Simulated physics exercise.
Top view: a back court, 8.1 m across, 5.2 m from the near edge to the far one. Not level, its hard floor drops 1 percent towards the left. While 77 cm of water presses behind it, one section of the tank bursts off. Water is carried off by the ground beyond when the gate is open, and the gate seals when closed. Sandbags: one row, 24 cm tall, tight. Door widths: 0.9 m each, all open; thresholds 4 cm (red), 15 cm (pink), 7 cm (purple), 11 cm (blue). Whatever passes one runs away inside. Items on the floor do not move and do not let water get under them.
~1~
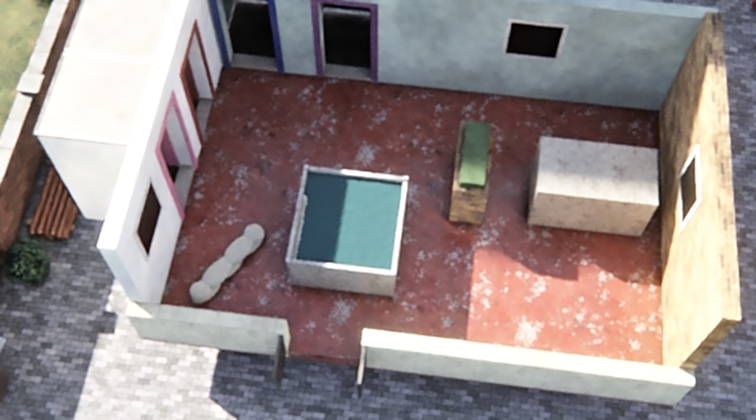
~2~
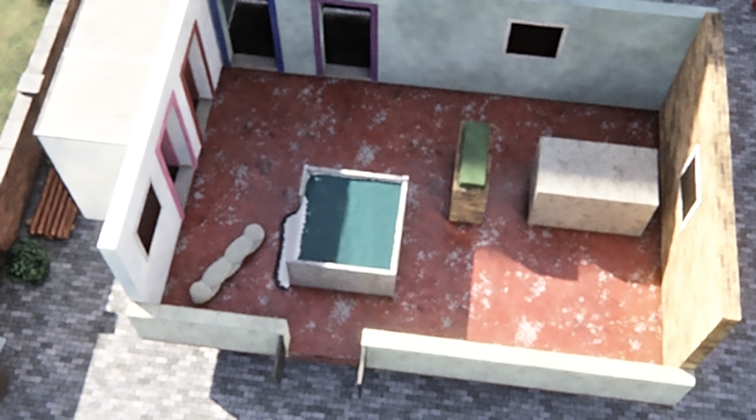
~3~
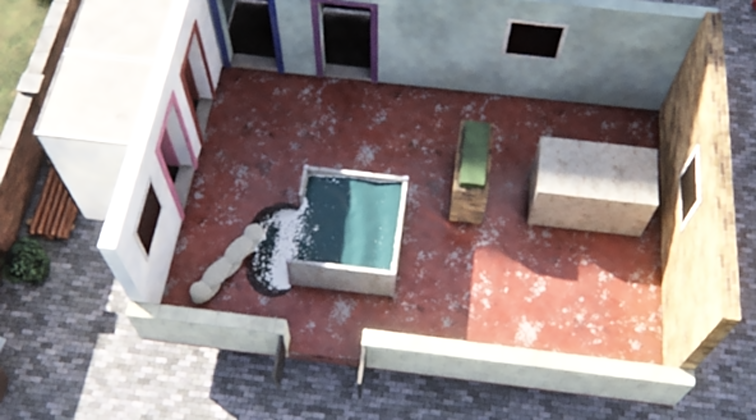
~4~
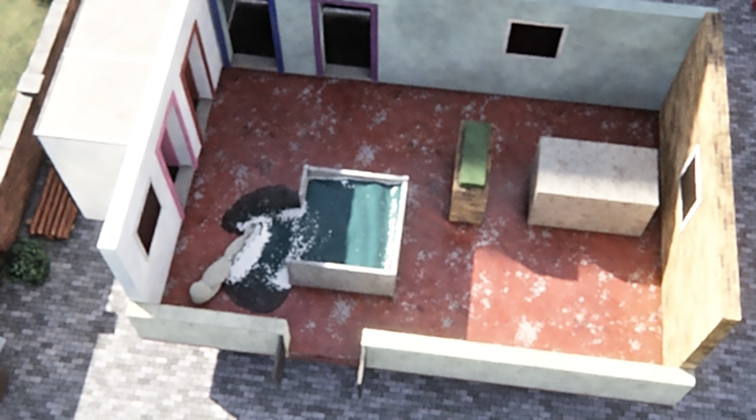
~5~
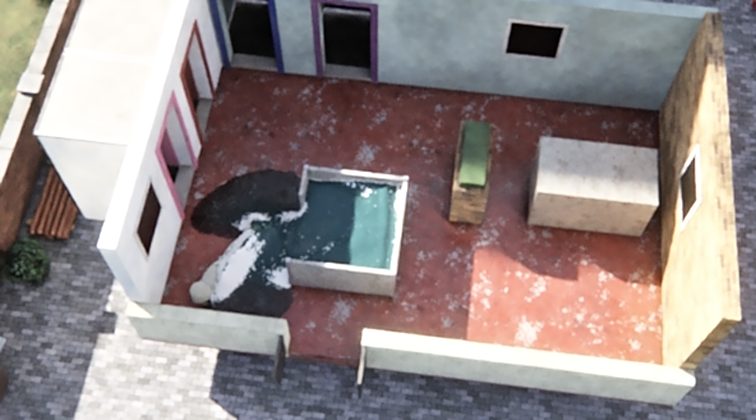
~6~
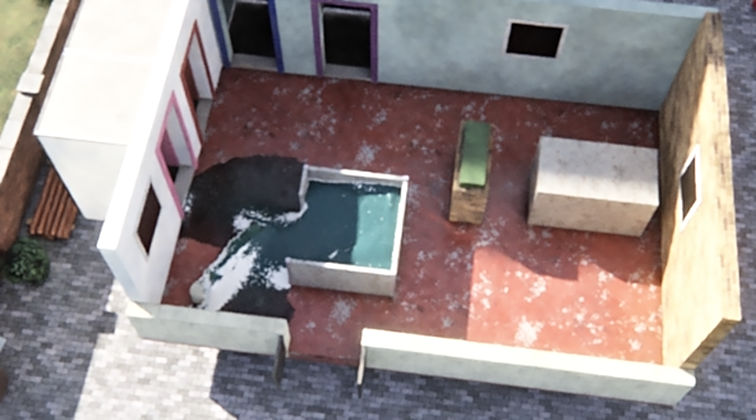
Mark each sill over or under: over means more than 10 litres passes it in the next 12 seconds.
Red door - over; pink door - over; purple door - over; blue door - over.
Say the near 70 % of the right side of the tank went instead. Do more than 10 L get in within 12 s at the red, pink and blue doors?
Log - red: Threshold topped, pink: Threshold not reached, blue: Threshold not reached.
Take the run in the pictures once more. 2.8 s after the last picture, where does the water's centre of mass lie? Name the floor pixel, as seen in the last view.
The water's centre sits at about (280, 222).
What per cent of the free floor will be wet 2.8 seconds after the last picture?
I'd guess around 45 %.
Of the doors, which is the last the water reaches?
The answer is the purple door.
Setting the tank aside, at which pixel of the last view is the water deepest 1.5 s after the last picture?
In the final picture, near (157, 321).
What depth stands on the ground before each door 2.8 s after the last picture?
Door by door in cm, red shows 8, pink shows 11, purple shows 3, blue shows 28.
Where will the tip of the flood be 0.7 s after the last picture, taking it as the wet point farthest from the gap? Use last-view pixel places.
Around (215, 94).
Then, 0.7 s after the last picture water covers 20 % of the floor and is deepest (52 cm) near (157, 321); red door 10 cm at the sill, 0 L in, pink door 27 cm at the sill, 24 L in, purple door not reached, blue door not reached.
Then, 1.5 s after the last picture water covers 30 % of the floor and is deepest (44 cm) near (157, 321); red door 10 cm at the sill, 15 L in, pink door 21 cm at the sill, 59 L in, purple door not reached, blue door 14 cm at the sill, 1 L in.
Then, 2.8 s after the last picture water covers 45 % of the floor and is deepest (30 cm) near (222, 70); red door 8 cm at the sill, 38 L in, pink door 11 cm at the sill, 72 L in, purple door 3 cm at the sill, 0 L in, blue door 28 cm at the sill, 44 L in.
Then, 6.3 s after the last picture water covers 85 % of the floor and is deepest (14 cm) near (222, 70); red door 10 cm at the sill, 87 L in, pink door 7 cm at the sill, 73 L in, purple door 8 cm at the sill, 32 L in, blue door 13 cm at the sill, 149 L in.
Then, 11.3 s after the last picture water covers 95 % of the floor and is deepest (8 cm) near (189, 195); red door 7 cm at the sill, 144 L in, pink door 6 cm at the sill, 73 L in, purple door 4 cm at the sill, 33 L in, blue door 6 cm at the sill, 152 L in.
